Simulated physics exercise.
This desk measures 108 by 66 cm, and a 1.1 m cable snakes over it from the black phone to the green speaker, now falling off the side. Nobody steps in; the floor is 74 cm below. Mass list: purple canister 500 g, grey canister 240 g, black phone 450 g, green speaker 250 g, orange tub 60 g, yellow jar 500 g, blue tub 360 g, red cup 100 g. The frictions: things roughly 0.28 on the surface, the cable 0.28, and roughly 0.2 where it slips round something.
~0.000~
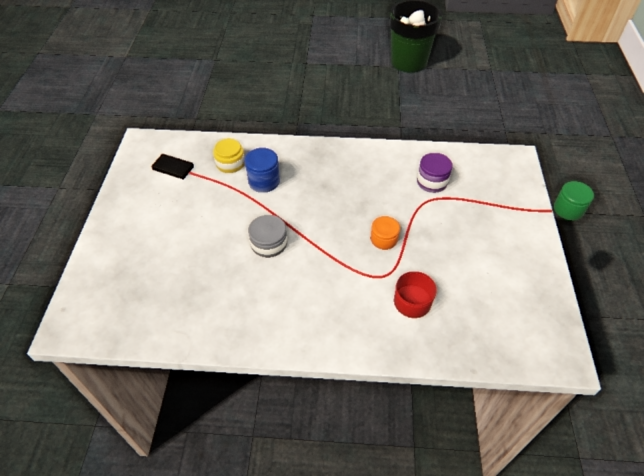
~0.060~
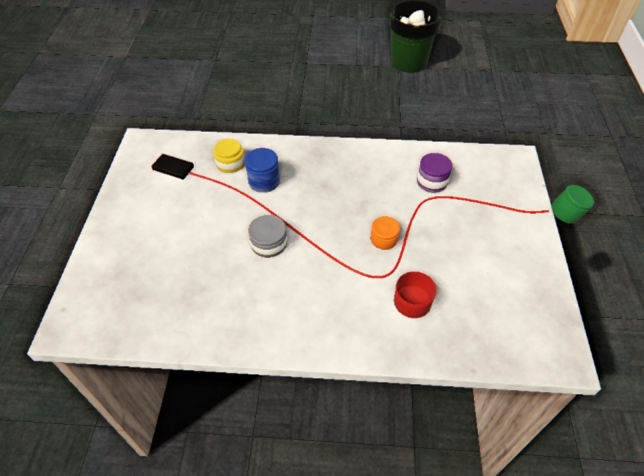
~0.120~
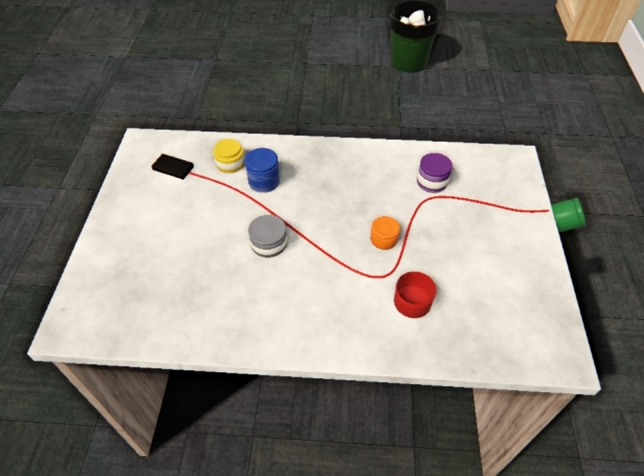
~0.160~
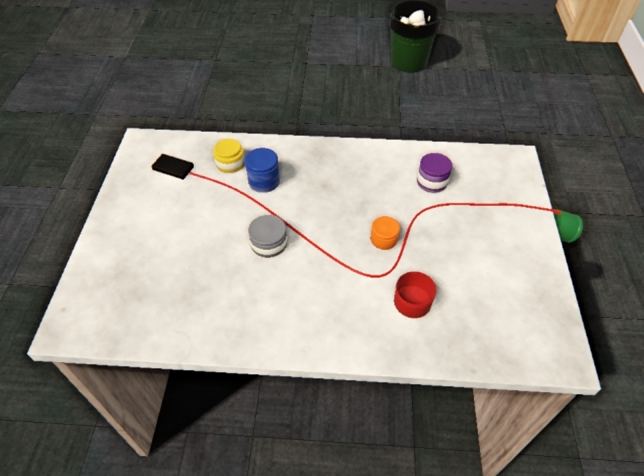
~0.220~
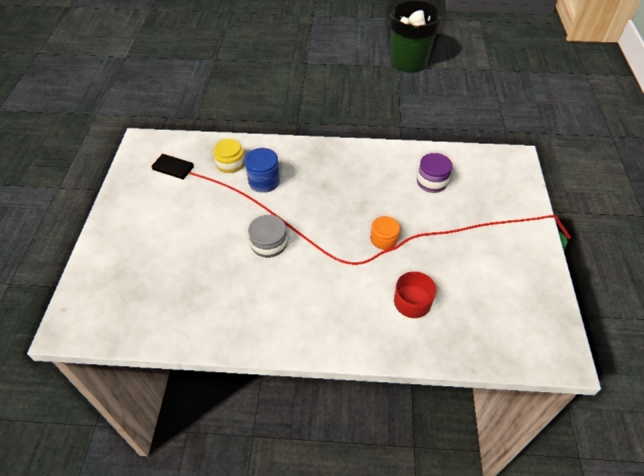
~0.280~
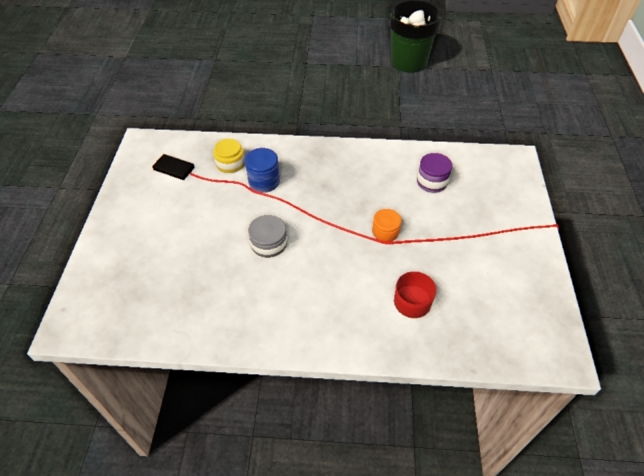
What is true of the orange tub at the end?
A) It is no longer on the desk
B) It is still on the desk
A.
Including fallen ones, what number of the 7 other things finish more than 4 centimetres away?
That gives 2.
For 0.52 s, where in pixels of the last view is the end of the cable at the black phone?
Look around (221, 183) and you'll see it.
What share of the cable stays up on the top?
About 65 %.
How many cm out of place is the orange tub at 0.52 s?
For the orange tub, that comes to 45 cm.
After 0.5 s, the cable's tail end at (221, 183); orange tub 43 cm off its start, green speaker over the edge, black phone 9 cm off its start.
After 0.7 s, the cable's tail end at (246, 190); orange tub over the edge, black phone 15 cm off its start, green speaker over the edge.
After 1.0 s, the cable's tail end at (254, 191); orange tub over the edge, black phone 18 cm off its start at (234, 184), green speaker over the edge.
After 1.2 s, the cable's tail end at (260, 191); orange tub over the edge, black phone 19 cm off its start, green speaker over the edge.
After 2.4 s, the cable's tail end at (260, 191); orange tub over the edge, black phone 19 cm off its start at (239, 185), green speaker over the edge, blue tub 3 cm off its start at (273, 157).
